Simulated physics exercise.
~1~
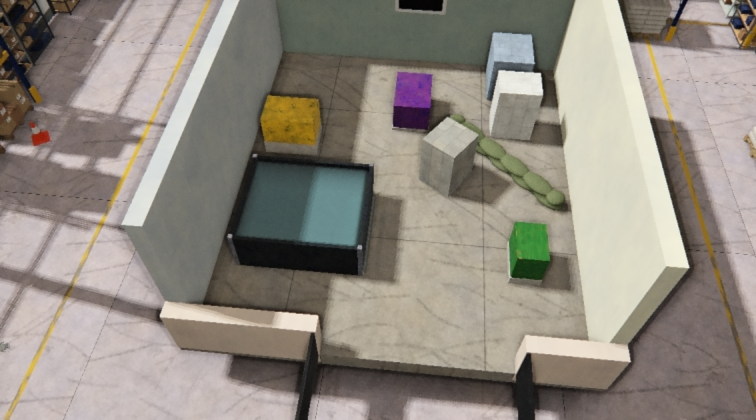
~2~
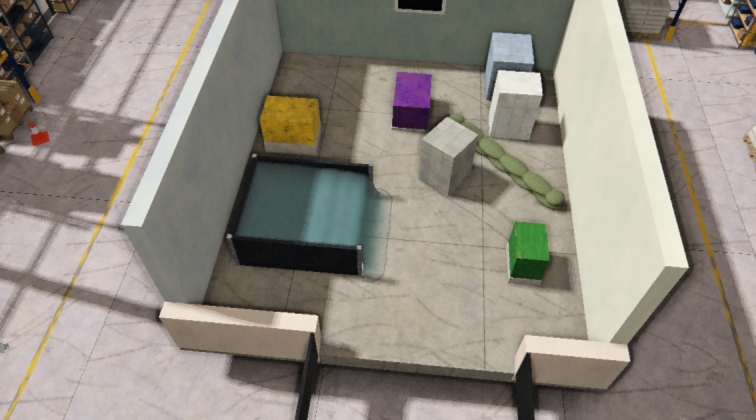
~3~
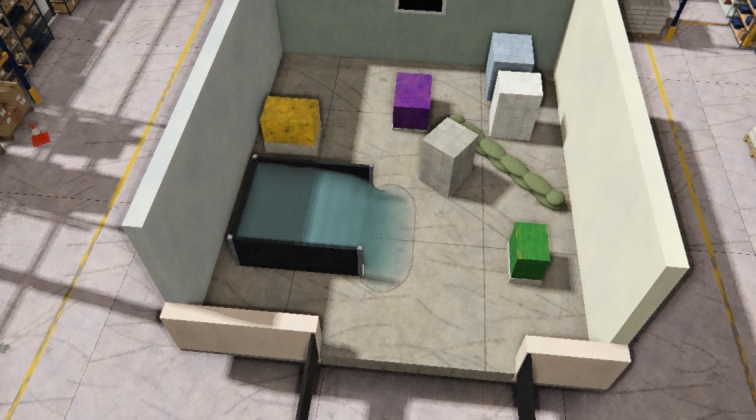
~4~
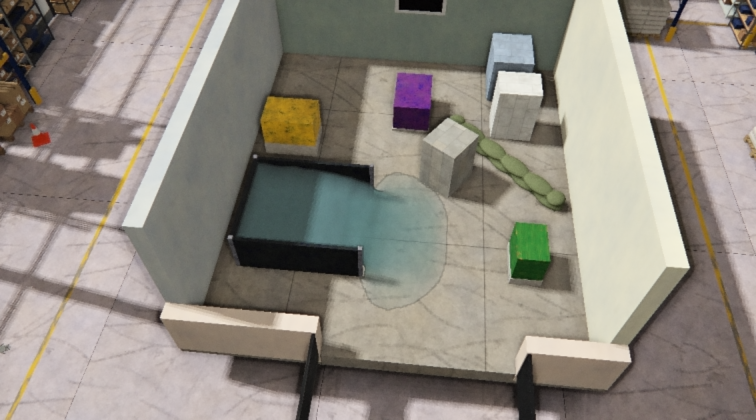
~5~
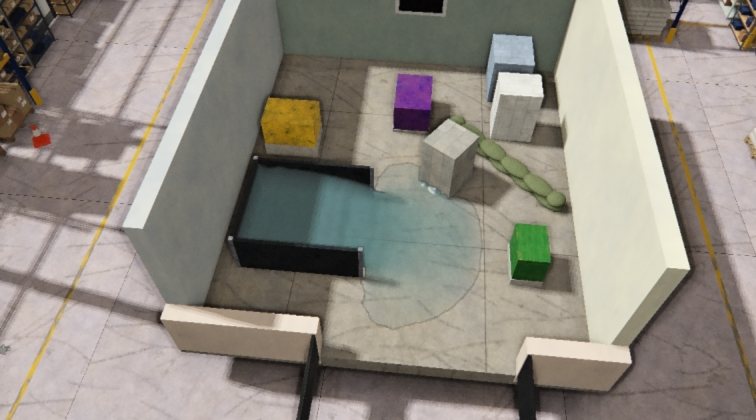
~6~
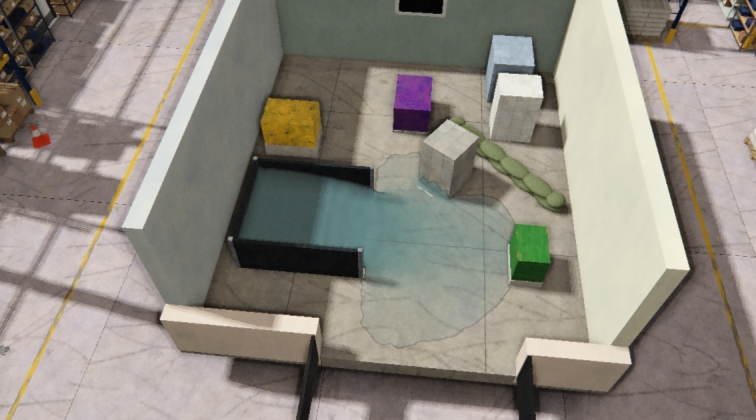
Water pours from the right side of a dark tank and spreads across the workshop floor.
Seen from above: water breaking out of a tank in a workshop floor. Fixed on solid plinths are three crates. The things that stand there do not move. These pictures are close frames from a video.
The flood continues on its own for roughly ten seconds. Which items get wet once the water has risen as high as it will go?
The purple crate ends up wet, the green crate ends up wet, the yellow crate remains dry.
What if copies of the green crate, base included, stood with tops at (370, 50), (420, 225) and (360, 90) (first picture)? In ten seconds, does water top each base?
Crate one avoids the flood; crate two is touched by the flood; crate three avoids the flood.
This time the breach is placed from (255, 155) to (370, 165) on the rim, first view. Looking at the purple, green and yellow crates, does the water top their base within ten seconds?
In short: The purple crate is soaked, the green crate stays dry, the yellow crate is soaked.
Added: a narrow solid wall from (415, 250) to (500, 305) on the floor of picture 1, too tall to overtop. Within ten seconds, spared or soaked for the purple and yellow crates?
Going one at a time, I'd say the purple crate is inundated, and the yellow crate is never reached.
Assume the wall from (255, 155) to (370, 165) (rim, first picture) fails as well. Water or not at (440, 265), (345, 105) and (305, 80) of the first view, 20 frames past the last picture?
Spared; drenched; drenched.
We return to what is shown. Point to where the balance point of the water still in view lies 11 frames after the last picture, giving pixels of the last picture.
About (438, 243) in the last view.
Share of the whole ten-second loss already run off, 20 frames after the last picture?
Somewhere around 25 per cent, I'd say.
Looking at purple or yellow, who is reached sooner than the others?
The crate marked purple.
A moment on, water covers 30 % of the floor; the purple crate water round its plinth, the green crate water round its plinth, the yellow crate not reached.
Next, water covers 40 % of the floor; the purple crate water round its plinth, the green crate water round its plinth, the yellow crate not reached.
Then, water covers 50 % of the floor; the purple crate water round its plinth, the green crate water round its plinth, the yellow crate water round its plinth.
Later, water covers 70 % of the floor; the purple crate water round its plinth, the green crate water round its plinth, the yellow crate water round its plinth.
In the end, water covers 95 % of the floor; the purple crate was topped, the green crate was topped, the yellow crate stayed above the water.
